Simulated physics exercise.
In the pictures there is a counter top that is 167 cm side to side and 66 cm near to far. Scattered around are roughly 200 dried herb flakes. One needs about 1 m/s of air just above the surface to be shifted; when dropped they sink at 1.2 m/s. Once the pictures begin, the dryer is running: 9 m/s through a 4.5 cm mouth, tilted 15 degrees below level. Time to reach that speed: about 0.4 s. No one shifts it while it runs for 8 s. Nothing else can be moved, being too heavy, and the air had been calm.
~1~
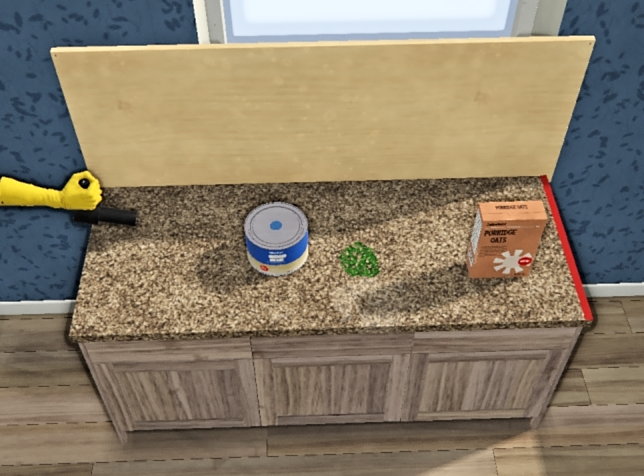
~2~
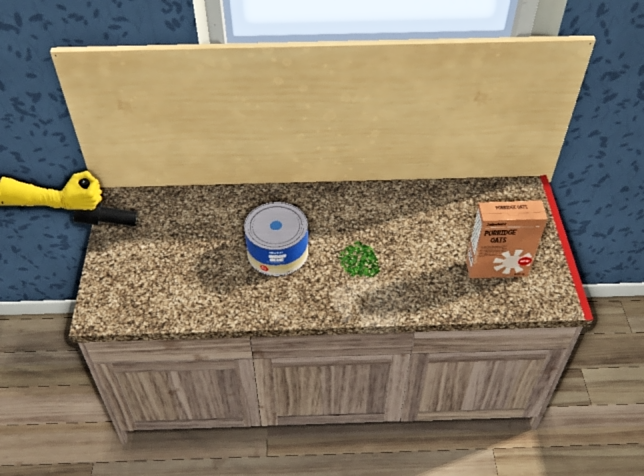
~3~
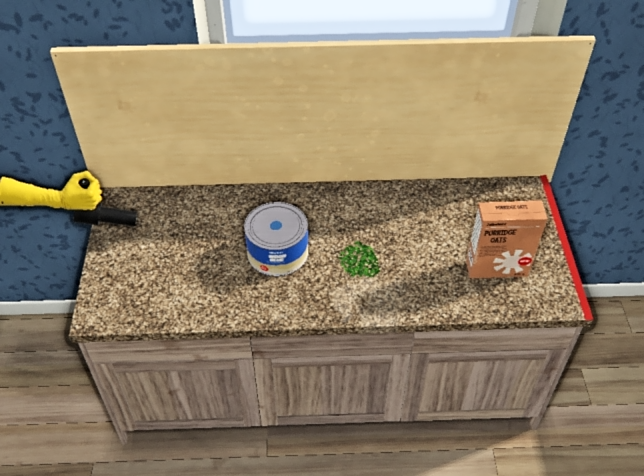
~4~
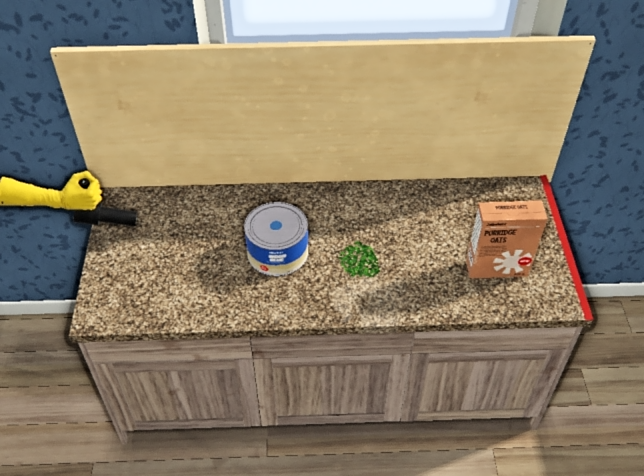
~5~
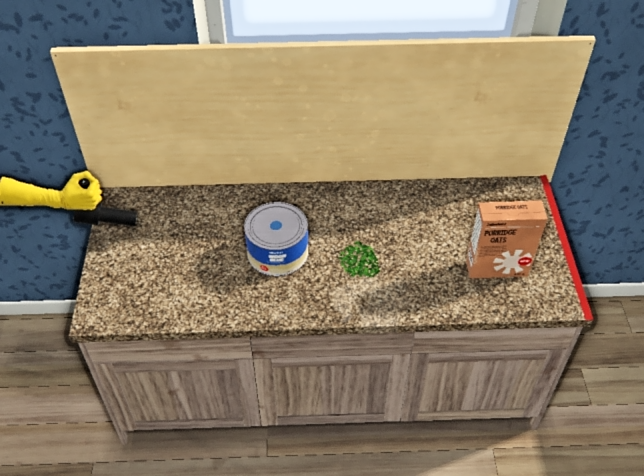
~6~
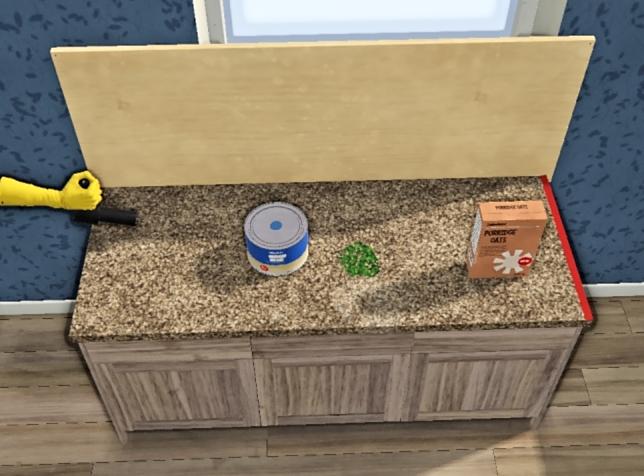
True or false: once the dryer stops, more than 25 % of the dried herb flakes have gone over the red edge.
False.
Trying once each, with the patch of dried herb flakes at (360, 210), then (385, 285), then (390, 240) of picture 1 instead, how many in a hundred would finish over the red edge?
First try 100 %, second 0 %, third 30 %.
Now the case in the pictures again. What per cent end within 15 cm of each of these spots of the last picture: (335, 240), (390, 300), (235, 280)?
Taking the spots one by one, around 70 %, 15 % and 0 %.
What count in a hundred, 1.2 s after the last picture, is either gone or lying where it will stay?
I reckon around 100 per cent.
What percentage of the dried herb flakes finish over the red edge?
About 0 per cent.
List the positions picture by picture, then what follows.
In the first frame, the middle of the dried herb flakes is near (362, 260), none has stirred yet and the mouth of the dryer is at (136, 219).
In the second frame, the middle of the dried herb flakes is near (362, 260), none has stirred yet and the red edge is centred on (568, 242).
In the third frame, the middle of the dried herb flakes is near (362, 260), none has stirred yet, the top of a large tin is at (276, 225) and the top of a carton is at (513, 210).
In the fourth frame, the middle of the dried herb flakes is near (362, 260) and none has stirred yet.
In the fifth frame, the middle of the dried herb flakes is near (362, 260) and none has stirred yet.
In the sixth frame, the middle of the dried herb flakes is near (362, 260) and none has stirred yet.
Then, 1.2 s after the last picture, 0 % are over the red edge; the middle of those still in play is near (362, 260); 95 % have settled or left.
Then, 2.2 s after the last picture, 0 % are over the red edge; the middle of those still in play is near (362, 260); 95 % have settled or left.
Then, 4.0 s after the last picture, 0 % are over the red edge; the middle of those still in play is near (362, 260); 95 % have settled or left.
Then, 7.6 s after the last picture, at the end, 0 % are over the red edge; the middle of those still in play is near (362, 260).
